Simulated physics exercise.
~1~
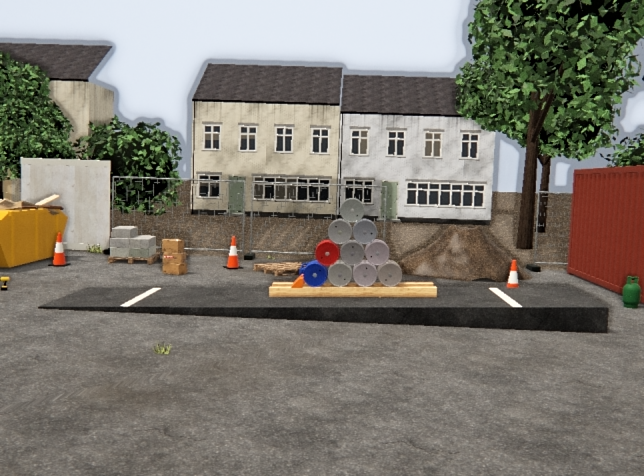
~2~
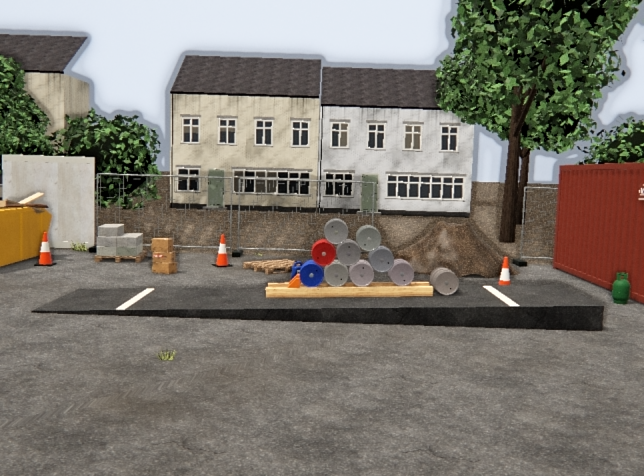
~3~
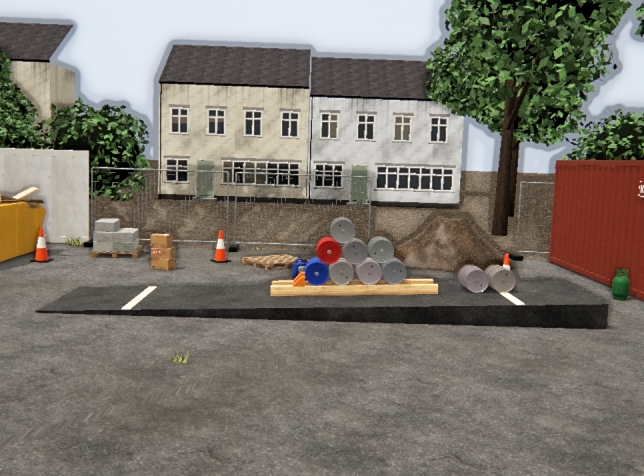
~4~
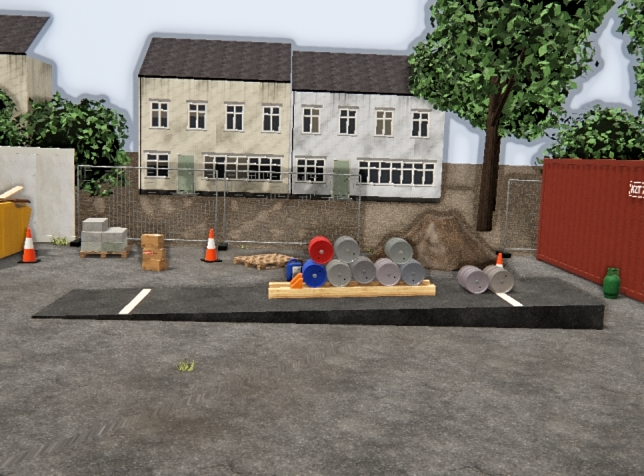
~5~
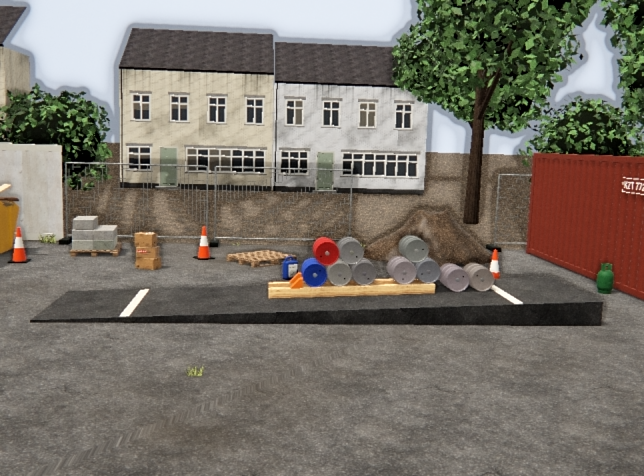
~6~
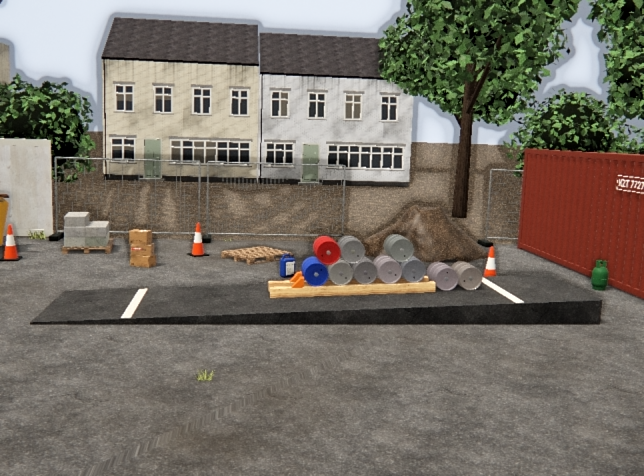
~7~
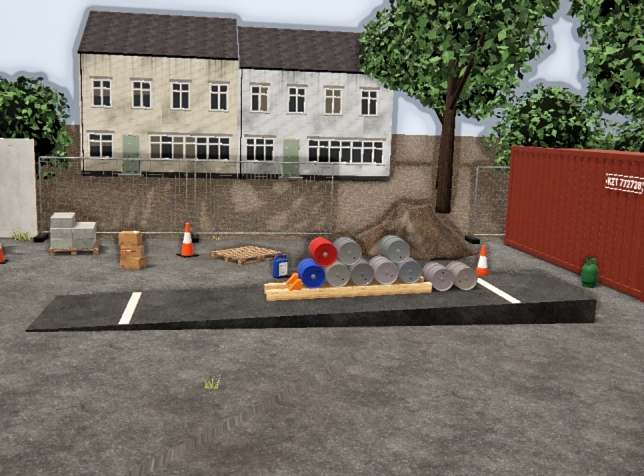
A neat pyramid of mostly grey kegs on wooden beams partly collapsed to the right, two ending up on the sloping pad beside the beams, while the blue one stayed on the beams and the red one remained resting on others in the stack.
